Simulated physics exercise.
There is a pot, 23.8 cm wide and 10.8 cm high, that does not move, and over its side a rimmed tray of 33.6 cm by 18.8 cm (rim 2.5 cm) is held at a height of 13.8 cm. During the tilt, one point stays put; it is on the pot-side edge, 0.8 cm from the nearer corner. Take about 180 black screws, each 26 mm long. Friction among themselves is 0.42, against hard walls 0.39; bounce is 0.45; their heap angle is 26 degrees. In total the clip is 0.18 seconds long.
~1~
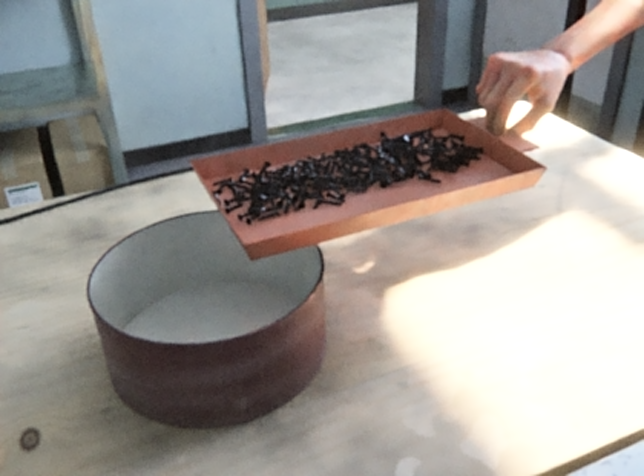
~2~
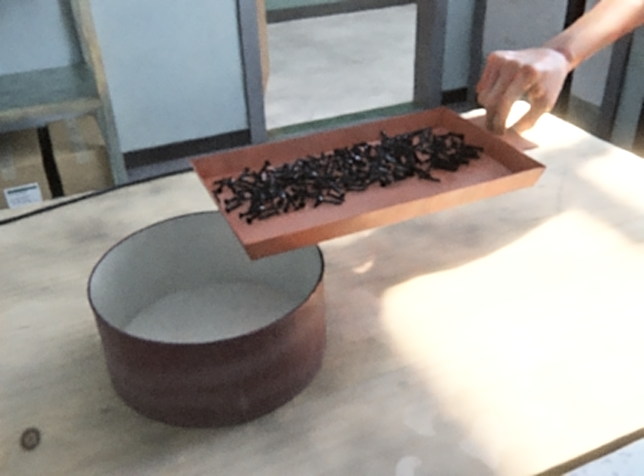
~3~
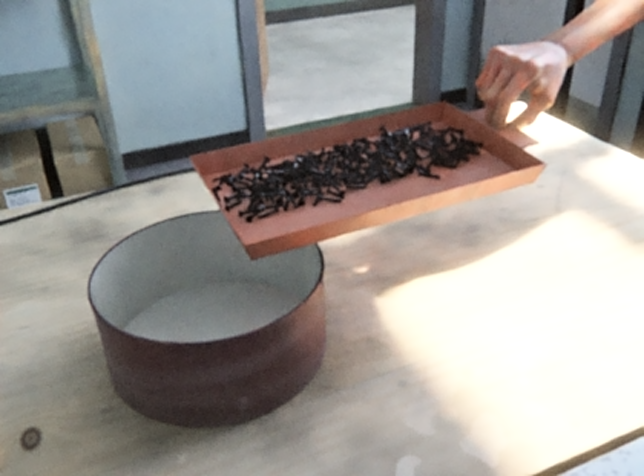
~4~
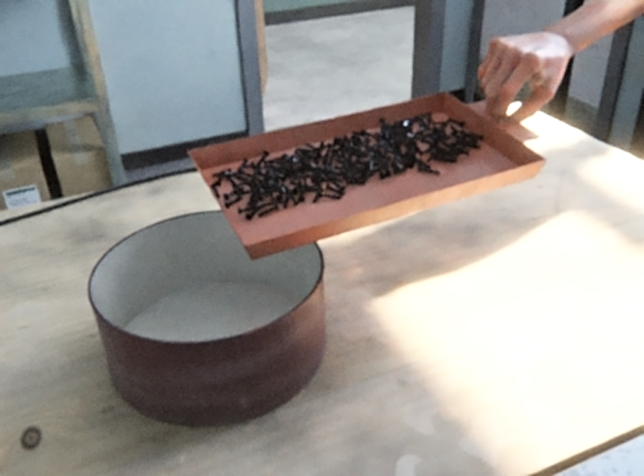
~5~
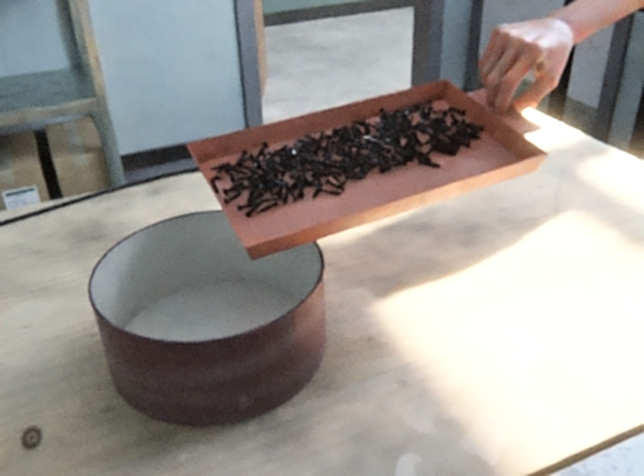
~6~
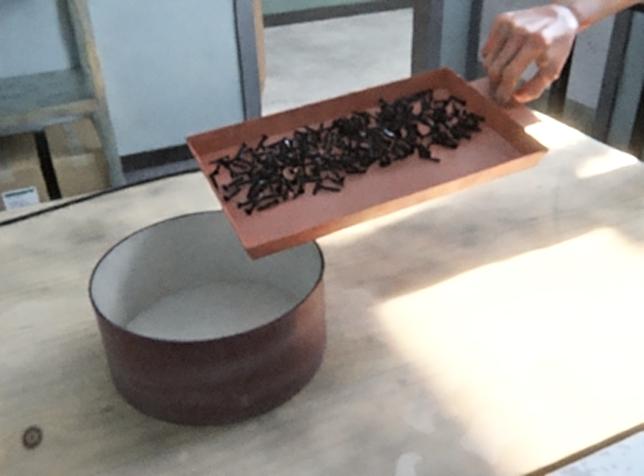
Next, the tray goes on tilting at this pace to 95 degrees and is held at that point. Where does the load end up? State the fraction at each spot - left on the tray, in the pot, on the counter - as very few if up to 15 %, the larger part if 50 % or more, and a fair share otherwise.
Tray: Very few. Pot: A fair share. Counter: The larger part.
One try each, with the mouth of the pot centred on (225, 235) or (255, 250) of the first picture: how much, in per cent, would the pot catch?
In order, about 0 and about 40 per cent.
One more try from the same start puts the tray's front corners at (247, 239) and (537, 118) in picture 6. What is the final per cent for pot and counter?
Pot 100, counter 0.
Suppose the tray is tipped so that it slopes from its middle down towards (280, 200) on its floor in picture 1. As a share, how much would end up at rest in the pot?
That would be close to 75 per cent.
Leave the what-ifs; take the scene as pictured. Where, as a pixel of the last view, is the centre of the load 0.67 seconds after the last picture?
Load centre, approx.: (320, 258) px.
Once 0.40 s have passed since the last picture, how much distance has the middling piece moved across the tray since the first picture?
By then it sits near 9 cm from where it began.
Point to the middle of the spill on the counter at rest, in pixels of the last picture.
Centre of spill: Around pixel (340, 429).
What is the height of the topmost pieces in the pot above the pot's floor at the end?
About 2.0 cm.
Then, 0.40 s after the last picture, tilt 52 degrees; the tray holds 100 %, the pot 0 %.
Then, 0.67 s after the last picture, tilt 79 degrees; the tray holds 60 %, the pot 15 %.
Then, 1.04 s after the last picture, tilt 95 degrees; the tray holds 0 %, the pot 40 %.
In the end, tray 0 %, pot 40 %, counter 60 %.
